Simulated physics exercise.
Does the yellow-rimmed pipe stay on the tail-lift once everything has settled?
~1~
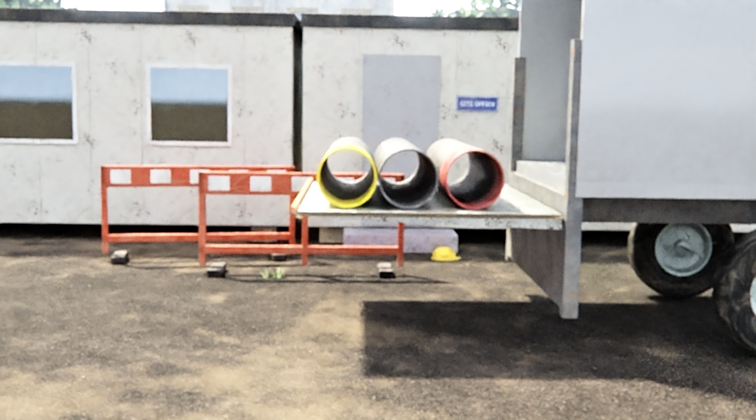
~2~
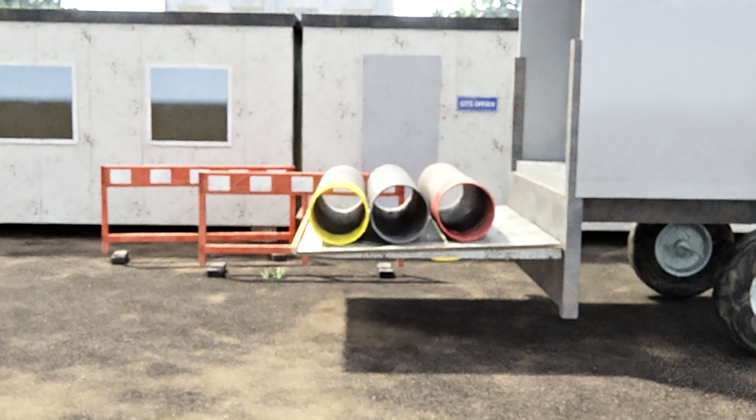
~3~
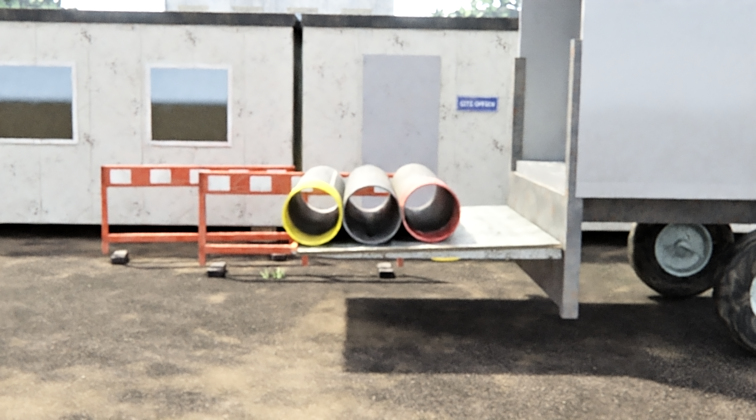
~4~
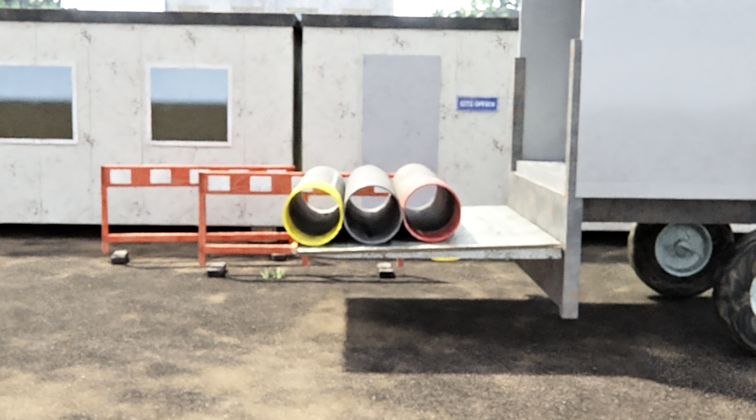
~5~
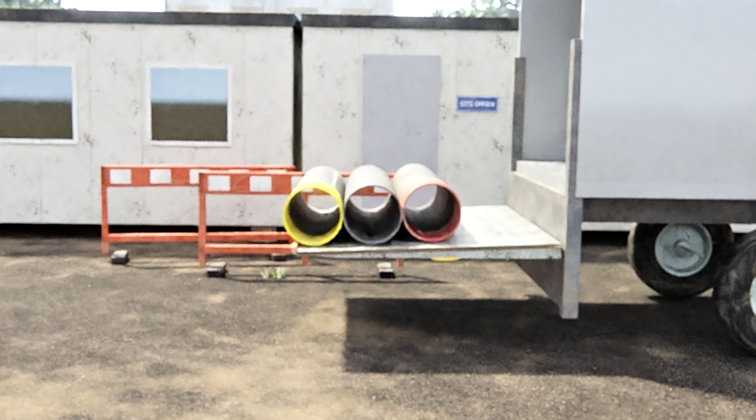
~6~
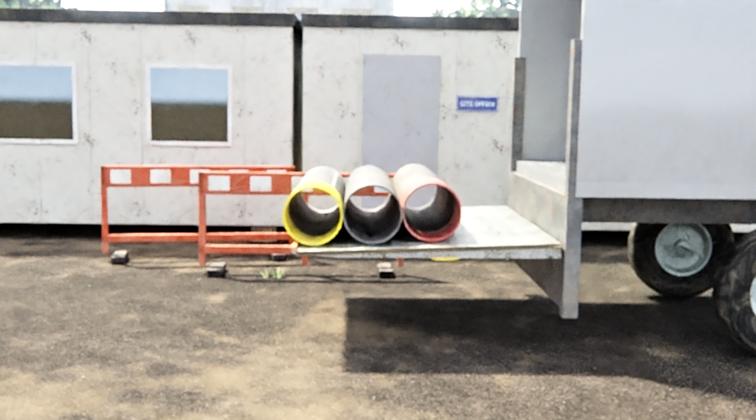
Yes, it rolls left to the outer edge of the plate and is held there, with the grey and red-rimmed pipes resting beside it on the plate.
